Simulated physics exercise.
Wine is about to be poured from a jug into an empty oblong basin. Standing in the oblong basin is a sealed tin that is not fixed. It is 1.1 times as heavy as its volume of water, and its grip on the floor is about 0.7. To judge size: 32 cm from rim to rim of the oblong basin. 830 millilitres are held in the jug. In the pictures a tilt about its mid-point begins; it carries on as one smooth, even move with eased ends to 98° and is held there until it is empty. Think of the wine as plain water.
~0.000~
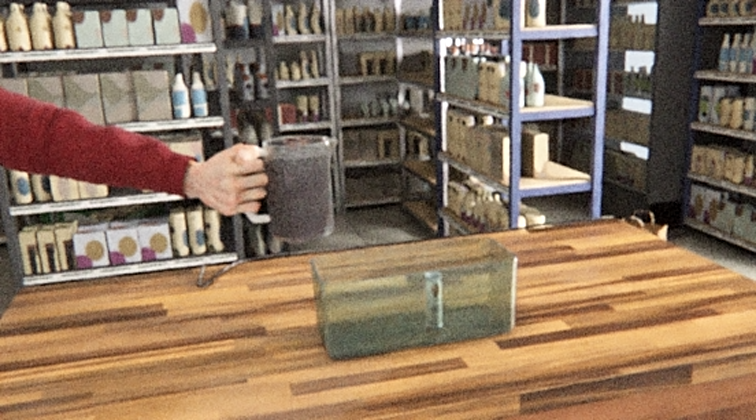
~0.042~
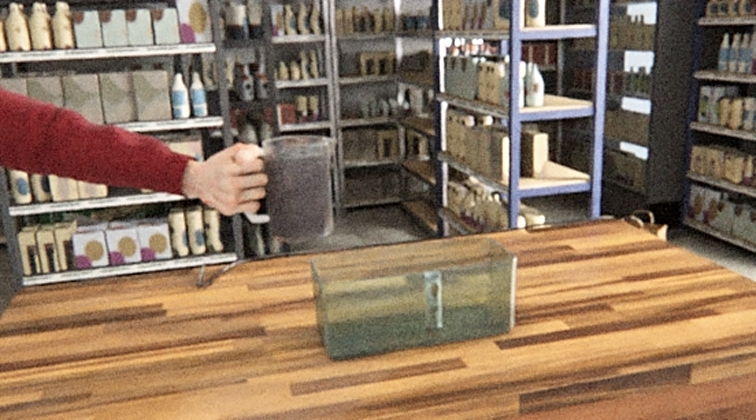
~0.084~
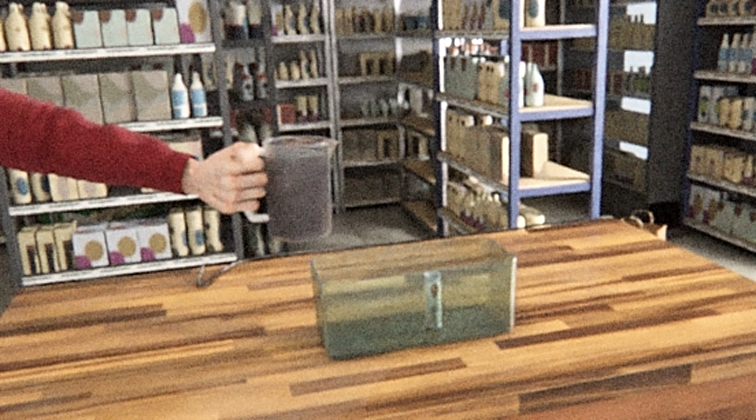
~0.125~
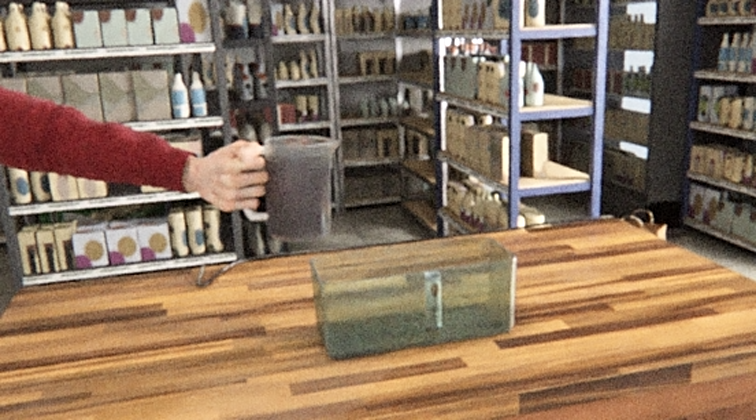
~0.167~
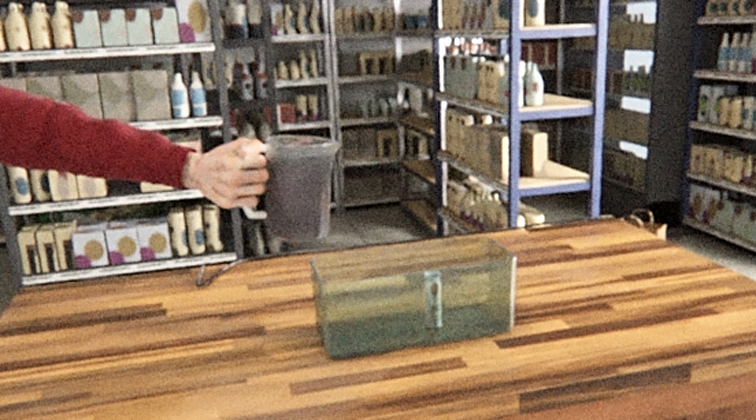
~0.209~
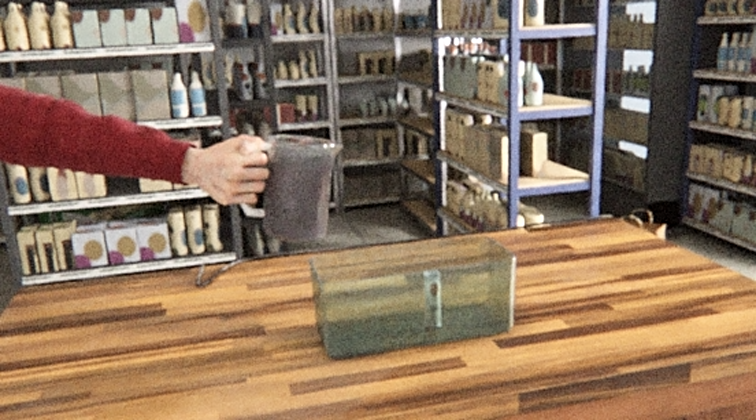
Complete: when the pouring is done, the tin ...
... is still on its feet.
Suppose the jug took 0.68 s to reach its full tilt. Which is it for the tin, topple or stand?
Well, the tin simply holds firm.
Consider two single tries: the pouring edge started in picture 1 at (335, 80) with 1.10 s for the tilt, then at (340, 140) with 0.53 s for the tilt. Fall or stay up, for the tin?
Run one: It tumbles. Run two: It does not tip.
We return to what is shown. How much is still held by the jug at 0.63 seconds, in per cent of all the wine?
90 %.
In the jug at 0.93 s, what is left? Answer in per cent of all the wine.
Near 52 percent, more or less.
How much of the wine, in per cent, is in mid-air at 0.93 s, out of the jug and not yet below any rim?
Something like 18 per cent is in the air then.
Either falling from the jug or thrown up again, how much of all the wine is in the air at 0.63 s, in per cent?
Near 8 per cent at that time.
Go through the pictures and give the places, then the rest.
In the first frame, tilt 0°; pouring edge (338, 139); surface from (266, 158) to (328, 153); the oblong basin's rim runs from (316, 272) to (503, 248); the tin's top is at (433, 278).
In the second frame, tilt 0°; pouring edge (338, 140); surface from (265, 158) to (327, 153).
In the third frame, tilt 1°; pouring edge (338, 140); surface from (266, 157) to (327, 153).
In the fourth frame, tilt 3°; pouring edge (340, 141); surface from (266, 157) to (328, 153).
In the fifth frame, tilt 5°; pouring edge (342, 143); surface from (268, 158) to (330, 153).
In the sixth frame, tilt 8°; pouring edge (343, 145); surface from (269, 157) to (331, 152).
After 0.63 s the tilt is 60° and 91 per cent is still to pour; the tin stands where it began.
After 0.93 s the tilt is 92° and 52 per cent is still to pour; the tin stands where it began.
After 1.25 s the tilt is 98° and 13 per cent is still to pour; the tin stands where it began.
After 1.60 s the tilt is 98° and 2 per cent is still to pour; the tin stands where it began.
In the end the tin stands where it began.
